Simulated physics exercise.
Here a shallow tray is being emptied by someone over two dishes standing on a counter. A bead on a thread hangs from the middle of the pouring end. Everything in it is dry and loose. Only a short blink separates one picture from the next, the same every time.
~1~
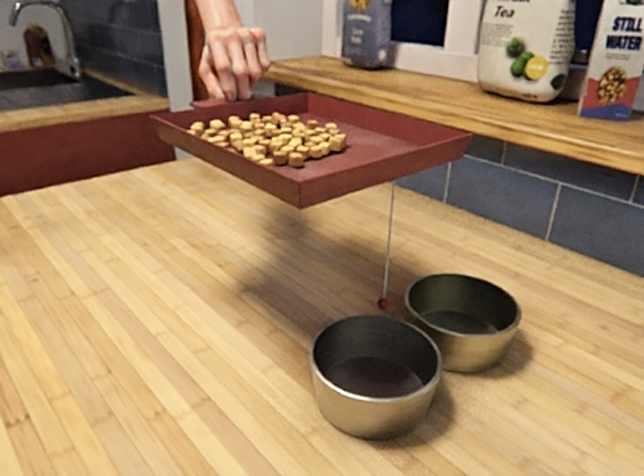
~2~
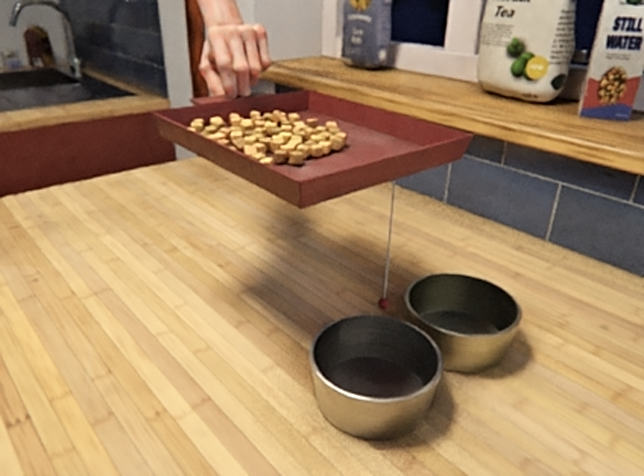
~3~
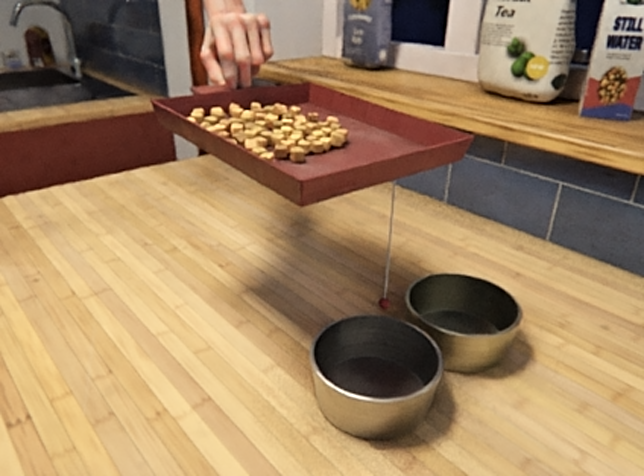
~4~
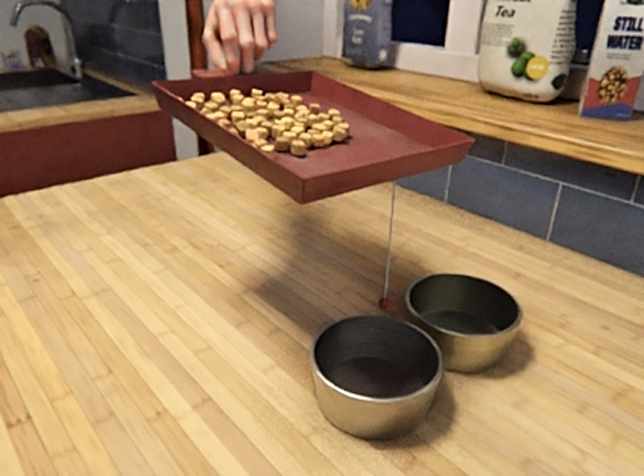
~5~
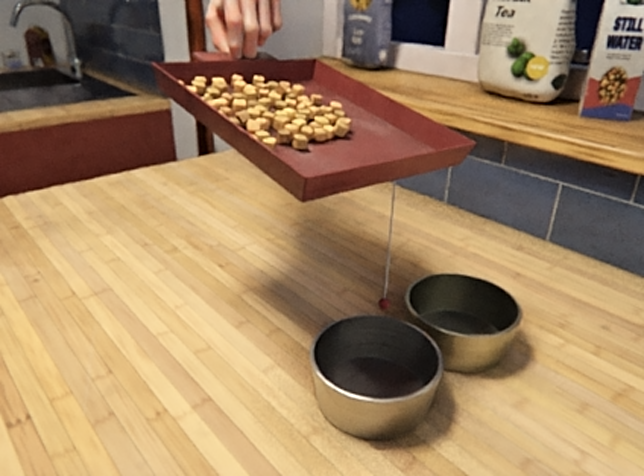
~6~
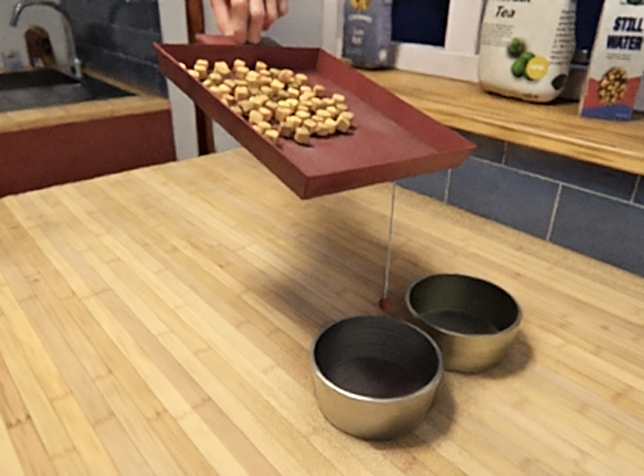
A kitchen with a pale wooden counter, blue tiles and a sink at the back left is seen from slightly above, the camera still. A hand at the upper left holds a shallow dark red tray of small tan cubes above two metal bowls, a red bead hanging on a thread from its near end. The hand slowly raises the tray's far end, and the cubes rise with it, staying bunched together, while the pouring end tips slightly toward its right corner.
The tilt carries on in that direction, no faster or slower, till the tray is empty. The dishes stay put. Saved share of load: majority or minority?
By the end, the dishes are holding most of the load, I'd say.
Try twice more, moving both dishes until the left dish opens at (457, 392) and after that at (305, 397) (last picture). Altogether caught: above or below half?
For the two places in order: A minority share, a minority share.
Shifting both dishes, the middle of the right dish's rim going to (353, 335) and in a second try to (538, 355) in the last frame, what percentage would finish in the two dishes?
0 % and 10 %.
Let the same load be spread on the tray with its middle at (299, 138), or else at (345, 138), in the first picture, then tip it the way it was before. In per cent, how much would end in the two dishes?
Roughly 60 per cent, then roughly 60 per cent.
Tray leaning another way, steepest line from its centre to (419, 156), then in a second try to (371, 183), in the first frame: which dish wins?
Outcome one: The right side; outcome two: The left side.
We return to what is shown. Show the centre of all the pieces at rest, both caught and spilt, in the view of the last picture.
I'd put the middle somewhere around (453, 349).
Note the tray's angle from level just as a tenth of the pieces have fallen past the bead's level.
Roughly 110 degrees from level.
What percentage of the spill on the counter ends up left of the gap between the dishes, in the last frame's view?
10 per cent, roughly.
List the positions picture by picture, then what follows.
The first picture shows corners of the pouring end at (301, 178) and (464, 133), level; middle of the load at (277, 136), small wooden cubes; left dish at (423, 406); right dish at (507, 344); bead on its thread at (384, 303).
The second picture shows corners of the pouring end at (301, 177) and (464, 134), level; middle of the load at (278, 134).
The third picture shows corners of the pouring end at (303, 176) and (466, 135), tipped barely, lowest at the right corner; middle of the load at (278, 128).
The fourth picture shows corners of the pouring end at (305, 174) and (467, 138), tipped a little, lowest at the right corner; middle of the load at (280, 118).
The fifth picture shows corners of the pouring end at (308, 172) and (468, 141), tipped a little, lowest at the right corner; middle of the load at (281, 108).
The sixth picture shows corners of the pouring end at (311, 171) and (469, 144), tipped clearly, lowest at the right corner; middle of the load at (284, 98); left dish at (424, 406); right dish at (508, 344).
Soon after the last picture, tray tipped steeply; nearly all on the tray; a small part in the air.
A little later, tray tipped past a quarter turn; nearly all on the tray; a small part in the right dish; a stray few in the air.
Later still, tray tipped past a quarter turn; a small part in the left dish; about two thirds in the right dish; about a quarter outside both.
At rest, tray tipped past a quarter turn; a small part in the left dish; about two thirds in the right dish; about a quarter outside both.
